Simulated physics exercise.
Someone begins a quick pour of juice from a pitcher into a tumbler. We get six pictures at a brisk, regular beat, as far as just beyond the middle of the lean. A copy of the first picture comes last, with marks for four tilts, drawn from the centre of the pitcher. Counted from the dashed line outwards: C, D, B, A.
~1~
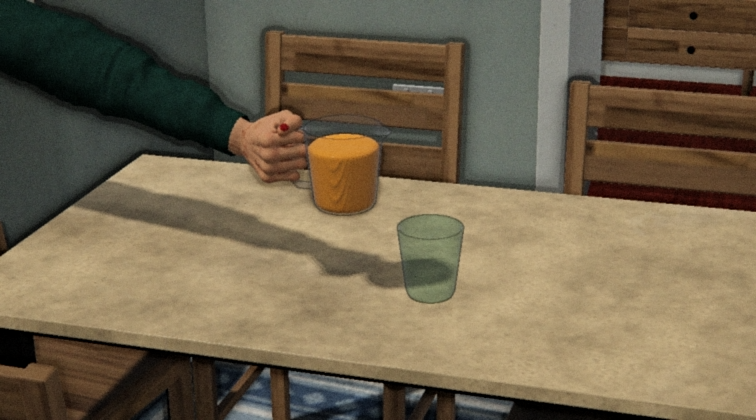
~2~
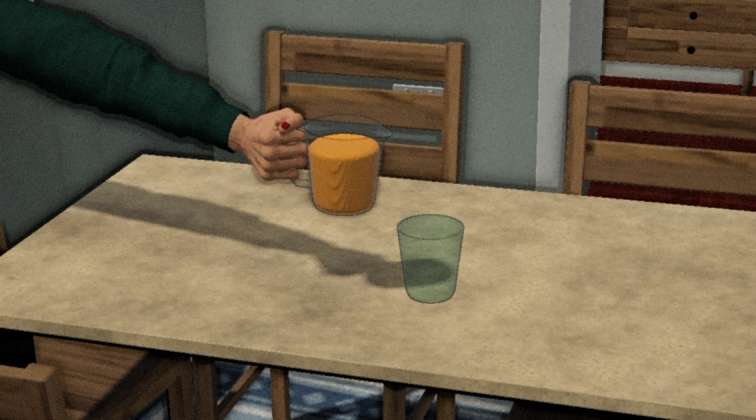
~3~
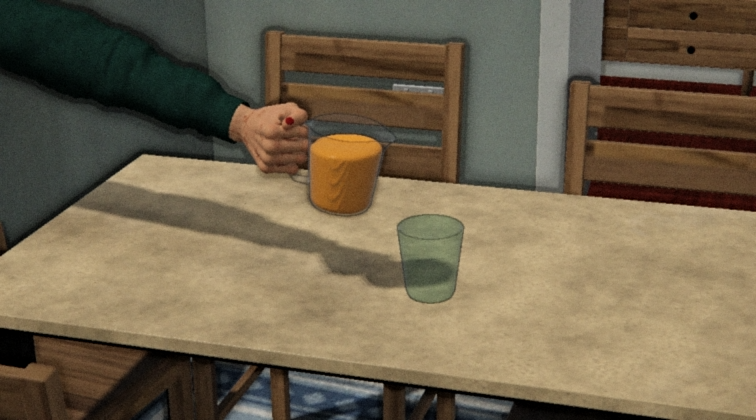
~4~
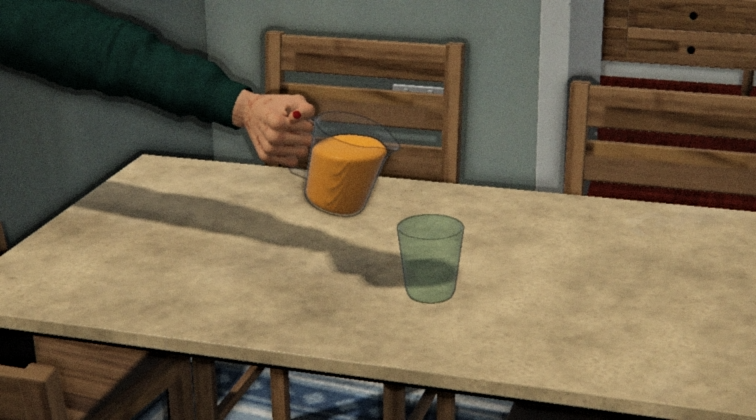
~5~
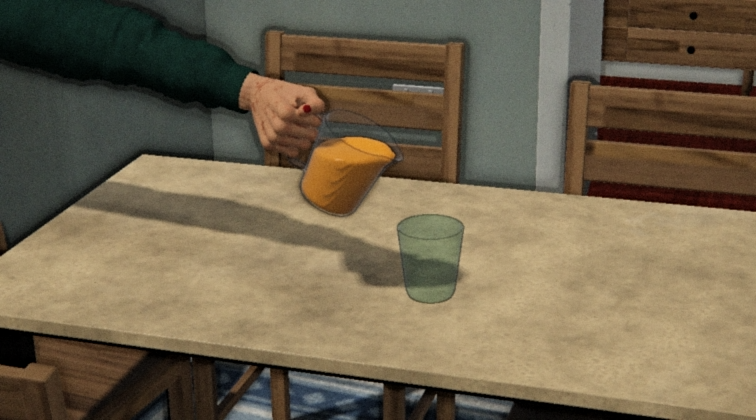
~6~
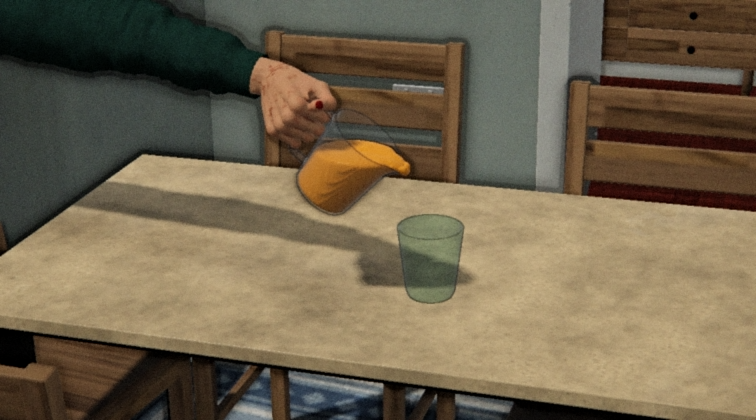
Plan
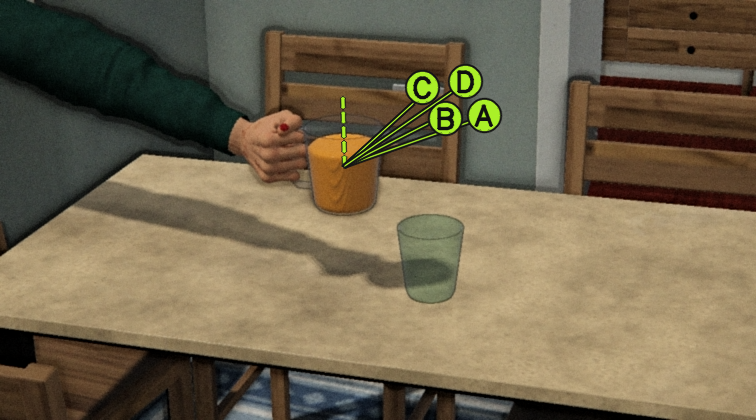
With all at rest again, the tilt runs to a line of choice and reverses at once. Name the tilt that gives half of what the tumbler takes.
Line B.
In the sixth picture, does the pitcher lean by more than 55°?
No.
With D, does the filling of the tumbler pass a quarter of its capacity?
Yes.
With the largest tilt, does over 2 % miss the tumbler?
No, it does not.
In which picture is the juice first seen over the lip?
In picture 6.
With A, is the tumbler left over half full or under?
Over.
On the marked copy, A at (469, 122); B at (428, 123); C at (413, 103); D at (451, 92).
With A, the tumbler ends with about 67 % of what it can hold.
With B, the tumbler ends with about 51 % of what it can hold.
With C, the tumbler ends with about 24 % of what it can hold.
With D, the tumbler ends with about 36 % of what it can hold.
